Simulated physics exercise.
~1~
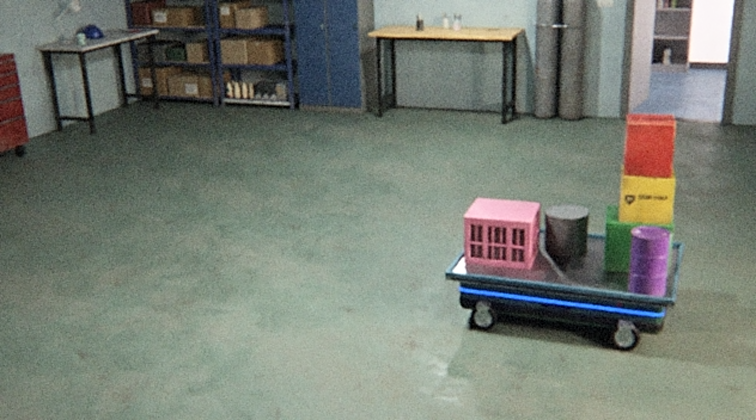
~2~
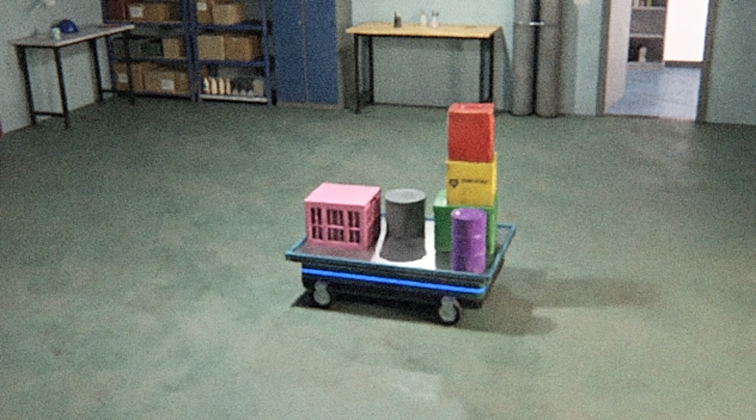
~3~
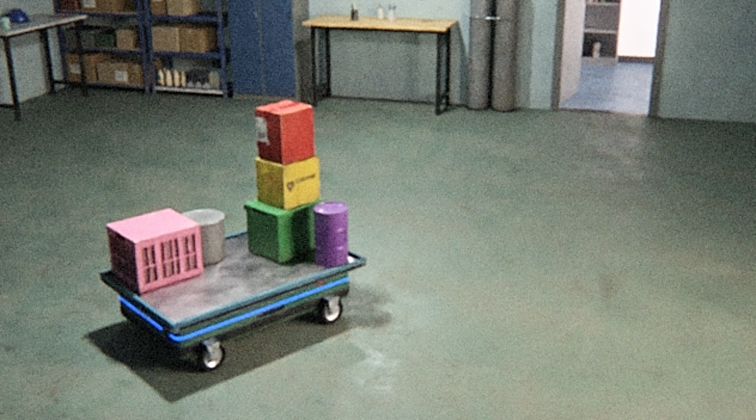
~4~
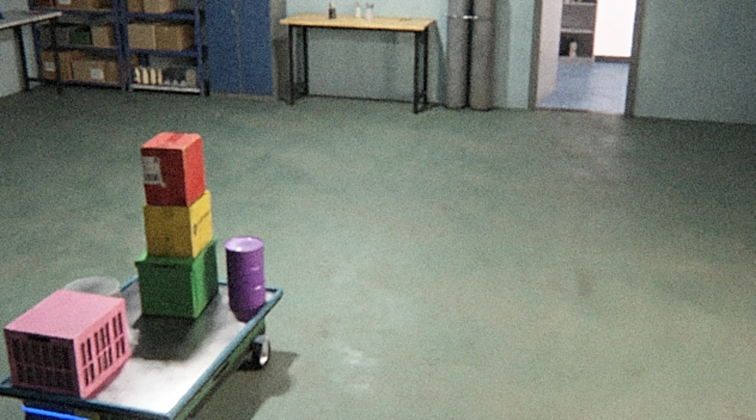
At the start, a flat cart with a glowing blue strip stands at the right of a workshop, carrying a pink crate, a grey pail, a purple canister and a stack of red, yellow and green boxes. It rolls left across the green floor, its load upright. Then it curves toward the viewer, and the pail and pink crate shift on the deck. The cart swings further round into the lower left, partly leaving view. At the end, the pail sits behind the crate near the edge, while the red box still tops the standing stack beside the upright canister.
